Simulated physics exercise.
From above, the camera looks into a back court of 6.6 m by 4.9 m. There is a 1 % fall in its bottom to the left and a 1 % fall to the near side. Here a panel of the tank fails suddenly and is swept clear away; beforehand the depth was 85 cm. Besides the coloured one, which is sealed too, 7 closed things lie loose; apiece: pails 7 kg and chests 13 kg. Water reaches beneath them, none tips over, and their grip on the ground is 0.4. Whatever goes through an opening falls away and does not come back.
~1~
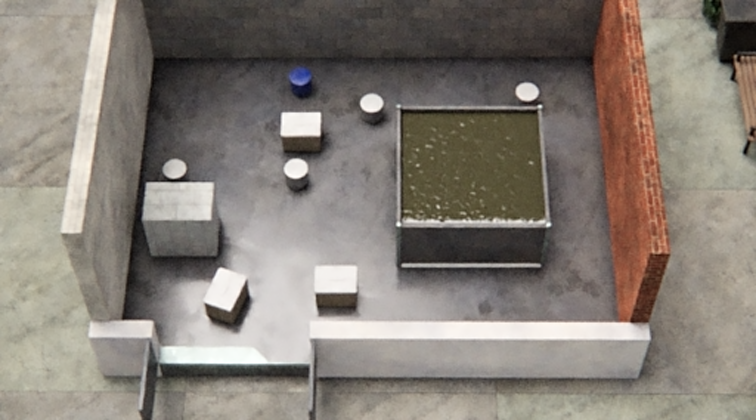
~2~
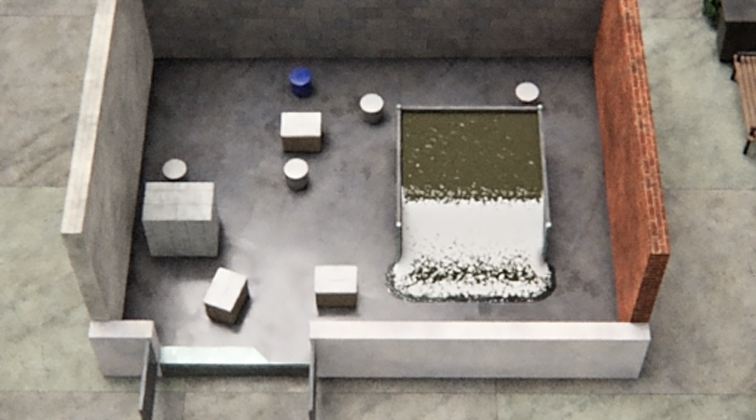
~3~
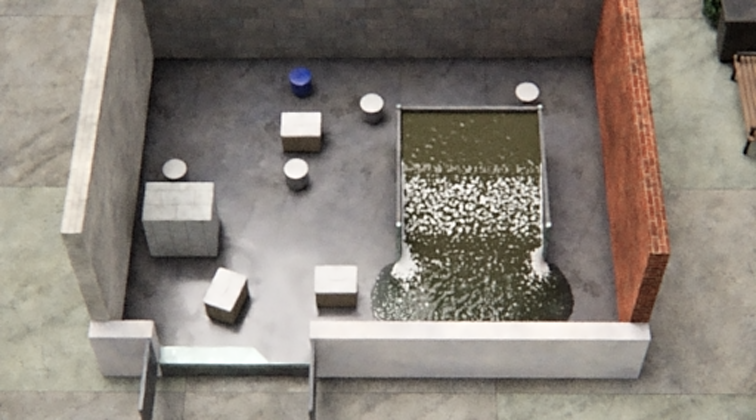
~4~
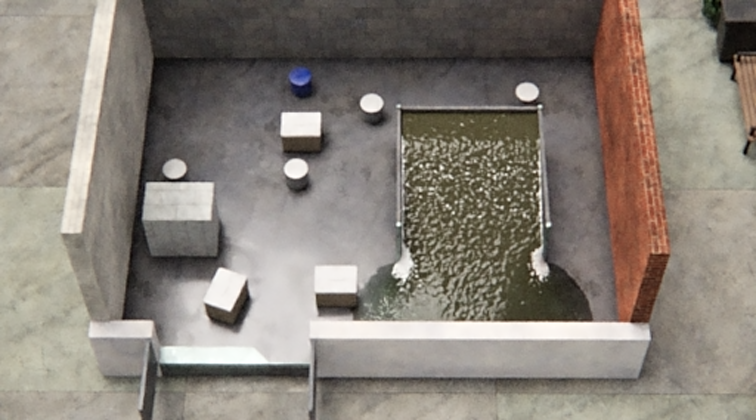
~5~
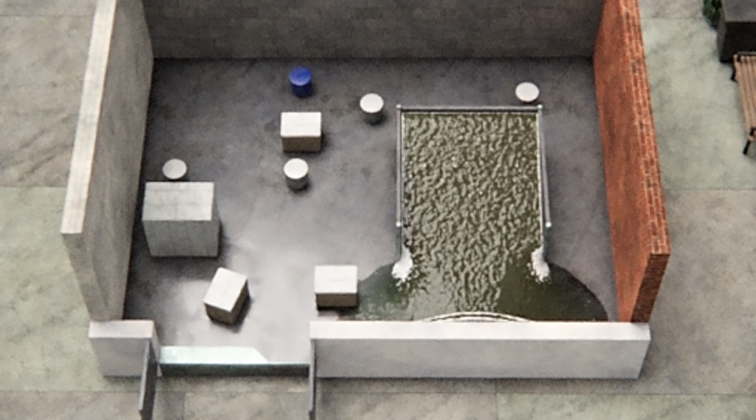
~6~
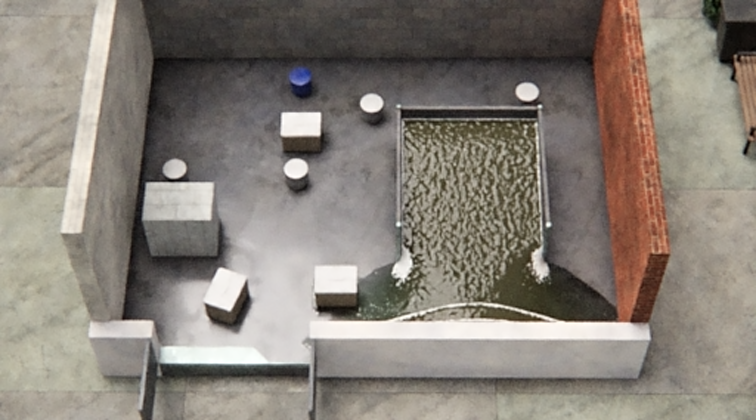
A walled back court with a grey floor is seen from above by a still camera, with a brick-red wall on the right. A blue pail stands near the back, pale pails and boxes sit around the left and middle, and a square tank of murky olive water stands right of centre. The tank's near panel gives way, and water surges out in white foam, spreads along the near wall and reaches a pale box, while the loose objects stay put.
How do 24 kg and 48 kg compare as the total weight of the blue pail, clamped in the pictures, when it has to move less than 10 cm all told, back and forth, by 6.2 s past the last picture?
Honestly, the lighter one cuts it.
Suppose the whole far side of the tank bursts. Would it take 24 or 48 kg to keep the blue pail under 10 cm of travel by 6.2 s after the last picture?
Note: No mass sufficient.
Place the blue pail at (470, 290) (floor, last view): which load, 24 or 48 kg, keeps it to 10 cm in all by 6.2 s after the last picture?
Short version: Not even the heavier.
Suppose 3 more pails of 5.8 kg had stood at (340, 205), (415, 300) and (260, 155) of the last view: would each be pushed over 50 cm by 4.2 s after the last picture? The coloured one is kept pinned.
Going through them in turn, the answers are not too far, too far and not too far.
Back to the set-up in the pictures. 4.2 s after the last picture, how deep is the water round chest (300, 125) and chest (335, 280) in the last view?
I'd estimate 4 cm for the first and 1 cm for the second.
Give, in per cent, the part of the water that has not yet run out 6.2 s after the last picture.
About 82 per cent.
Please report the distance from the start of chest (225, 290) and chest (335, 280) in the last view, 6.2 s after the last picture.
In that order: 120 cm, 100 cm.
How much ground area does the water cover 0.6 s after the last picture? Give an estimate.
Around 11.0 m2 of it.
Then, 0.6 s after the last picture the blue pail would be 0 cm from its start with 24 kg and 0 cm from its start with 48 kg; 0 cm of water round it then.
Then, 2.3 s after the last picture the blue pail would be 0 cm from its start with 24 kg and 0 cm from its start with 48 kg; 0 cm of water round it then.
Then, 4.2 s after the last picture the blue pail would be 0 cm from its start with 24 kg and 0 cm from its start with 48 kg; 9 cm of water round it then.
Then, 6.2 s after the last picture the blue pail would be 0 cm from its start with 24 kg and 0 cm from its start with 48 kg; 8 cm of water round it then.
